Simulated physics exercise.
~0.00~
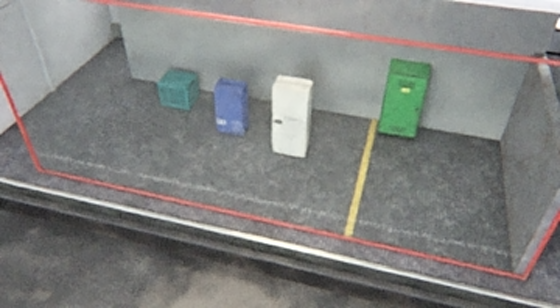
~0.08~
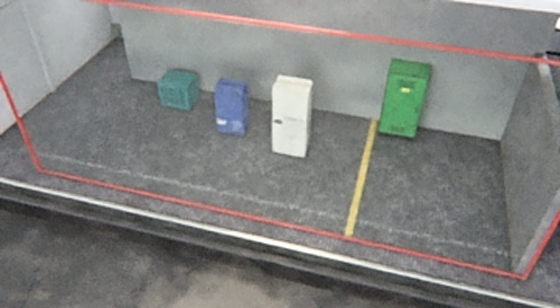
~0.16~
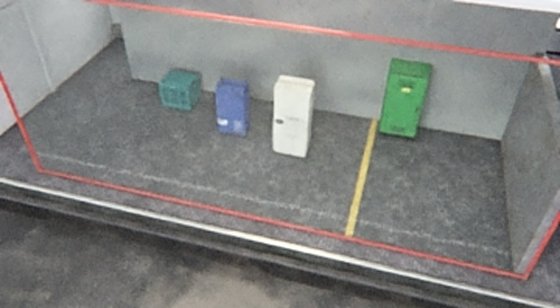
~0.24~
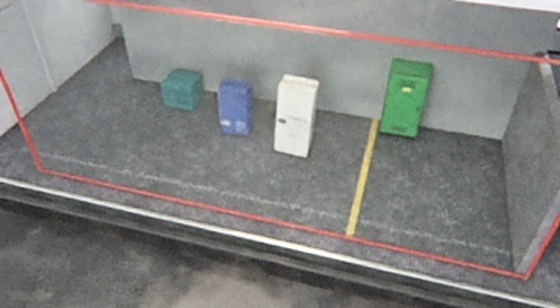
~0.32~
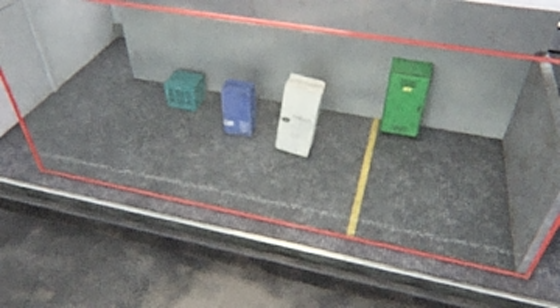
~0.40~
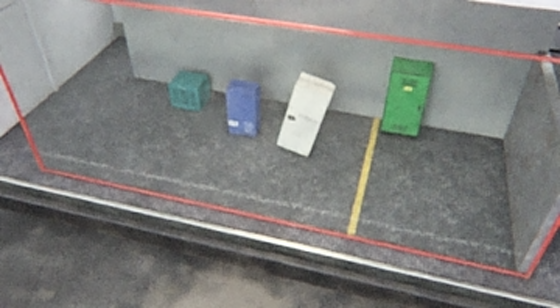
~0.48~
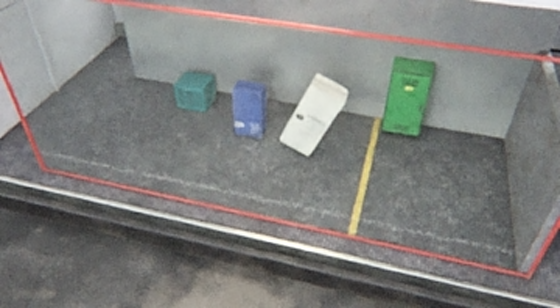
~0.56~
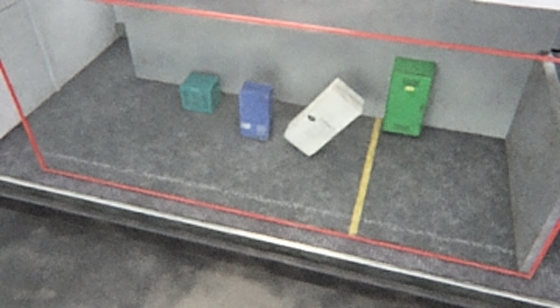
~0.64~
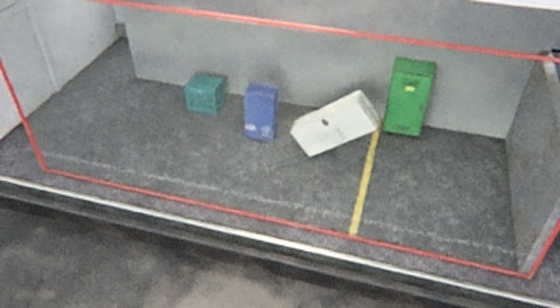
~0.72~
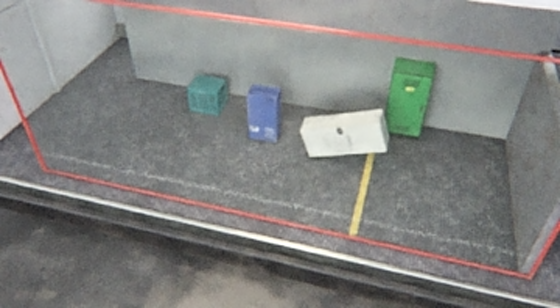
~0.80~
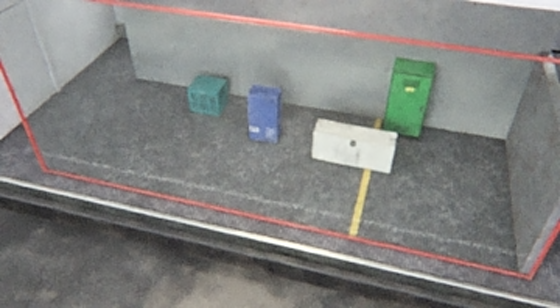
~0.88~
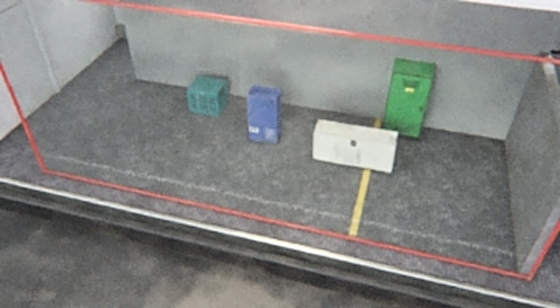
To begin with, a teal crate, a blue tall box and a white tall box stand in a row on the grey floor of a walled bay, with a green locker against the back wall beyond a yellow line. For a while they barely stir. Then the crate and the blue box slide a short way right, the blue one staying upright, while the white box leans to the right. It tilts further and topples onto its side, shifting right as it lands. At the end all are still, the white box lying across the yellow line with its middle just short of it, the other two well short.
